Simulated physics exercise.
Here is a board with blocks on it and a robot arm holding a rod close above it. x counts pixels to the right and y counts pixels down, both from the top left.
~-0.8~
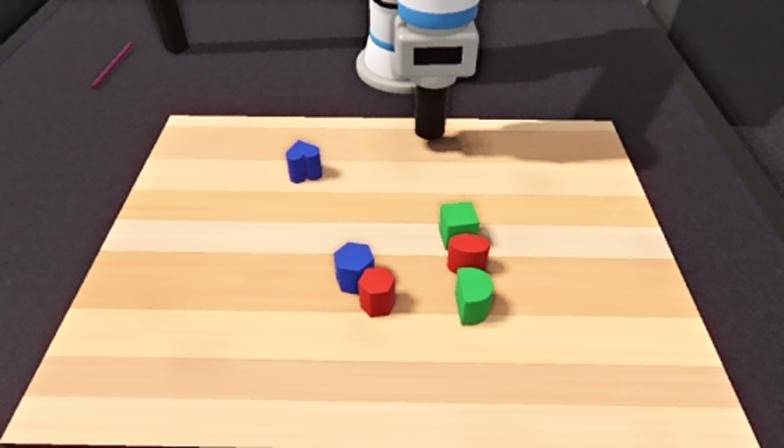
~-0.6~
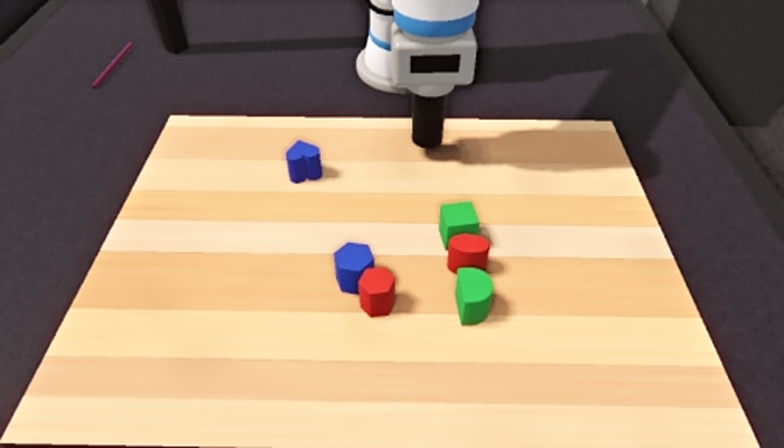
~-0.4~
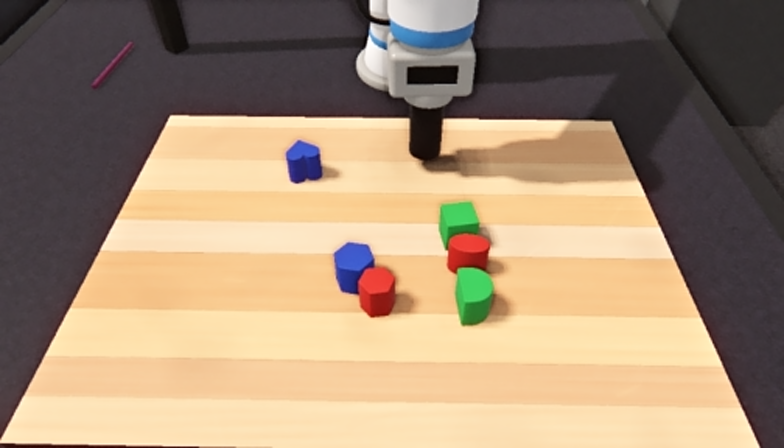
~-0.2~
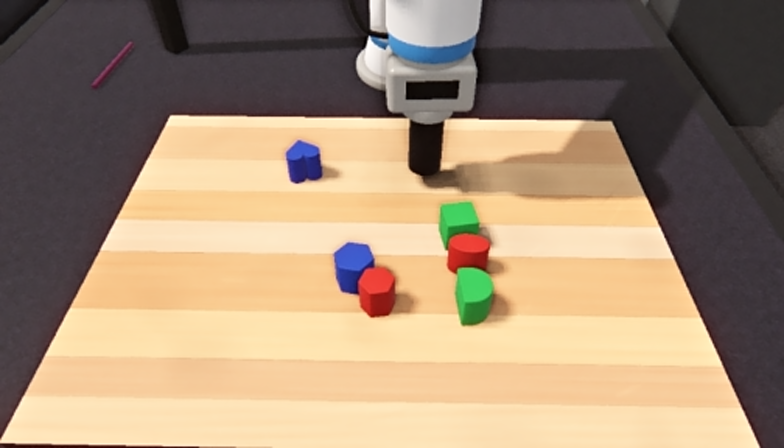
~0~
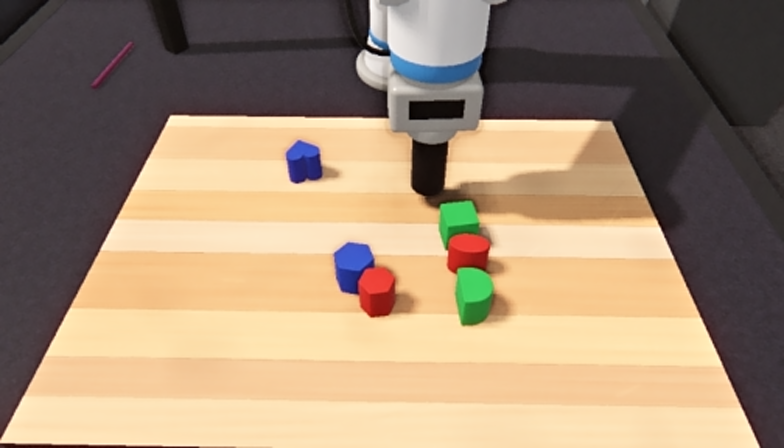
In this clip, a robot arm holding a dark rod above a wooden board with blue, red and green blocks moves the rod a short way forward from the board's back edge, nearing the green square block, while the blocks stay still.
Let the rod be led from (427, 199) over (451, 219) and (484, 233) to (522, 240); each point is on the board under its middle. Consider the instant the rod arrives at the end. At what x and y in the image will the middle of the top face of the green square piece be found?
I'd place it at (477, 231), taking the centre of its top.
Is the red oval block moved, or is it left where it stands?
It travels a centimetre or more.
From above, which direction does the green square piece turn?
From the top: Clockwise.
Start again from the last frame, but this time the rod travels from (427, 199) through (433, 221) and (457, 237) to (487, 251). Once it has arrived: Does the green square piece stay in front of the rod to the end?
Yes, I think so.
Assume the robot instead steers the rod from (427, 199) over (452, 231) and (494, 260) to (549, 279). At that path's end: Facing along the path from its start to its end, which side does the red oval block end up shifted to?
Towards the right-hand side.
On the path given first. One third of the way, rod at (453, 205); green square piece at (464, 217).
Two thirds of the way, rod at (487, 220); green square piece at (477, 231), turned 30° clockwise; red oval block at (472, 252).
At the end, rod at (526, 226); green square piece at (477, 231), turned 30° clockwise; red oval block at (472, 252).
